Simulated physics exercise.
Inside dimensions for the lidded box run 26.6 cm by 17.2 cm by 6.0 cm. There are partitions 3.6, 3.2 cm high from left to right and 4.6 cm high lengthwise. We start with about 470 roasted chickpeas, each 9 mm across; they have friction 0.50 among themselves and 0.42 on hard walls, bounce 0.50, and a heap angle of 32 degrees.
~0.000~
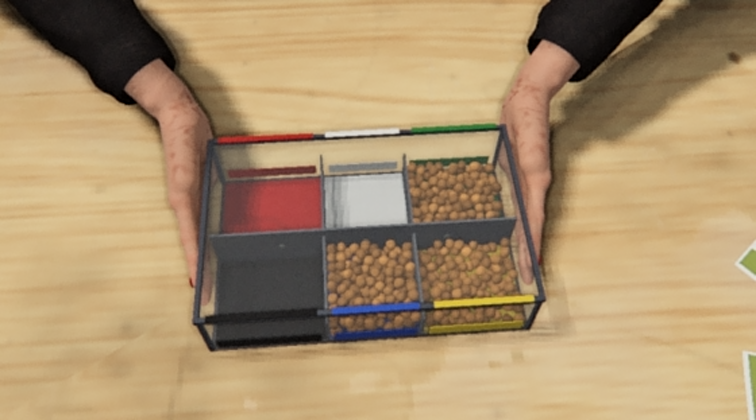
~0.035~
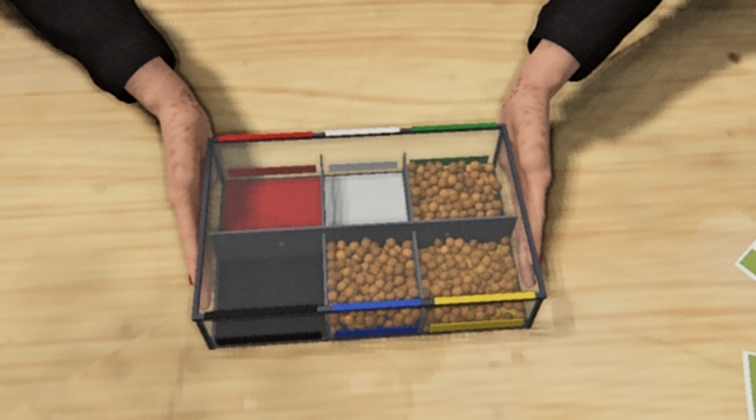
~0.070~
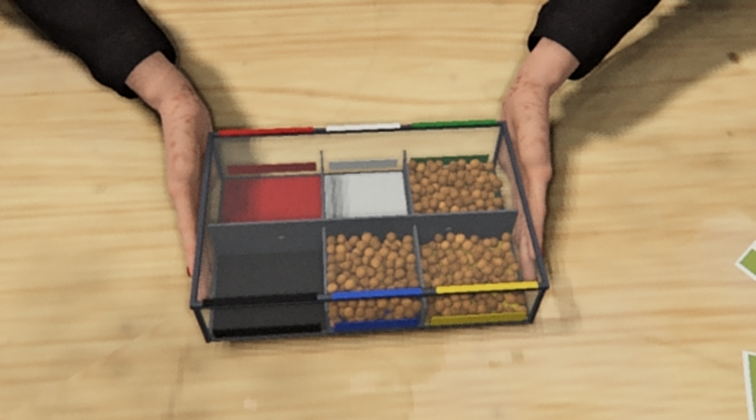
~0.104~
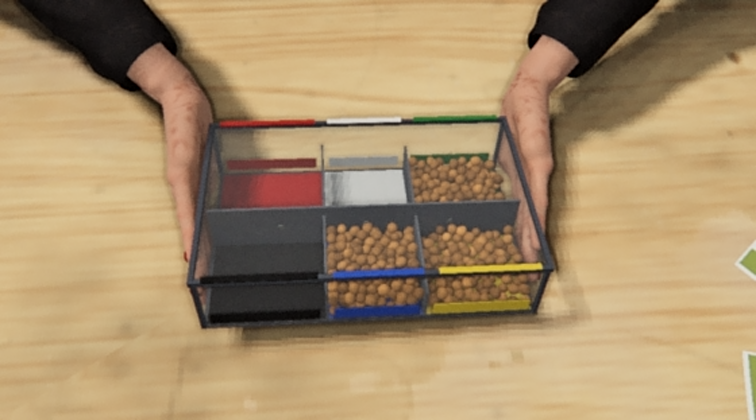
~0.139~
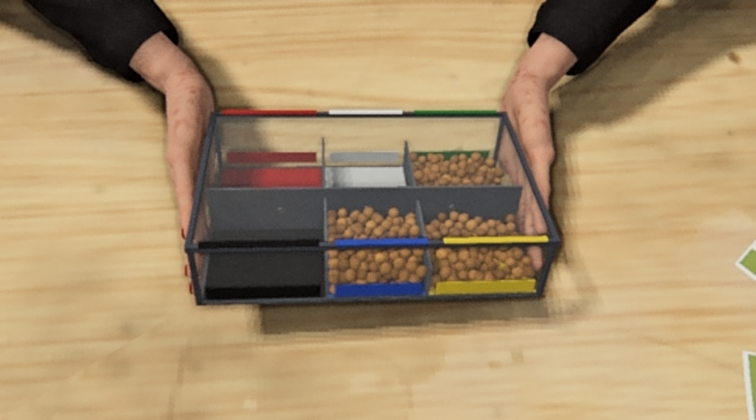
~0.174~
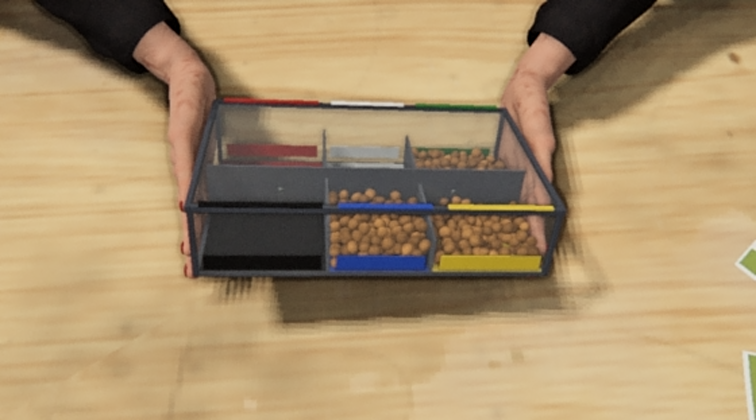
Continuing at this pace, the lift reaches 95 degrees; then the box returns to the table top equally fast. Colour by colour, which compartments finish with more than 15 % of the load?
Red: No, blue: Yes, green: Yes, yellow: Yes, white: No, black: No.
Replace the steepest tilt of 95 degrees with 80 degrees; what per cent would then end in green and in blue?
You'd see green with 40 % and blue with 30 %.
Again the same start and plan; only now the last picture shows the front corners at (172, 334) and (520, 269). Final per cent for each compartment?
So it works out as red at 10 percent, blue at 40 percent, green at 5 percent, yellow at 5 percent, white at 10 percent and black at 30 percent.
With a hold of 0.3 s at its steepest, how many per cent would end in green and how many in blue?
Green 40; blue 30.
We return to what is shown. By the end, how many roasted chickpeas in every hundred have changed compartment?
Near 15 in a hundred.
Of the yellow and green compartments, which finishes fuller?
That would be the green compartment.
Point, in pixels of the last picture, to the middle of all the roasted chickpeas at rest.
Approximately (443, 247) in the last picture.
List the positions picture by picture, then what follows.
In the first picture, box tilt 0 degrees, front corners at (199, 319) and (540, 297); blue 40 %, green 35 %, yellow 25 %.
In the second picture, box tilt 1 degrees, front corners at (198, 315) and (541, 294).
In the third picture, box tilt 4 degrees, front corners at (196, 303) and (544, 284), lowest corner right back.
In the fourth picture, box tilt 9 degrees, front corners at (193, 281) and (548, 266), lowest corner right back.
In the fifth picture, box tilt 17 degrees, front corners at (191, 247) and (554, 240), lowest corner right back.
In the sixth picture, box tilt 24 degrees, front corners at (191, 206) and (559, 210), lowest corner right back; blue 40 %, green 35 %, yellow 25 %. Its pace works out near 210 degrees a second.
Then, at 0.61 s, tilt 94 degrees; blue 35 %, green 40 %, yellow 25 %.
After 0.90 s, tilt 39 degrees; blue 30 %, green 40 %, yellow 25 %, white 5 %.
After 1.29 s, tilt 0 degrees; blue 25 %, green 40 %, yellow 25 %, white 5 %.
At rest (1.7 s), red 0 %, blue 25 %, green 40 %, yellow 25 %, white 5 %, black 0 %.
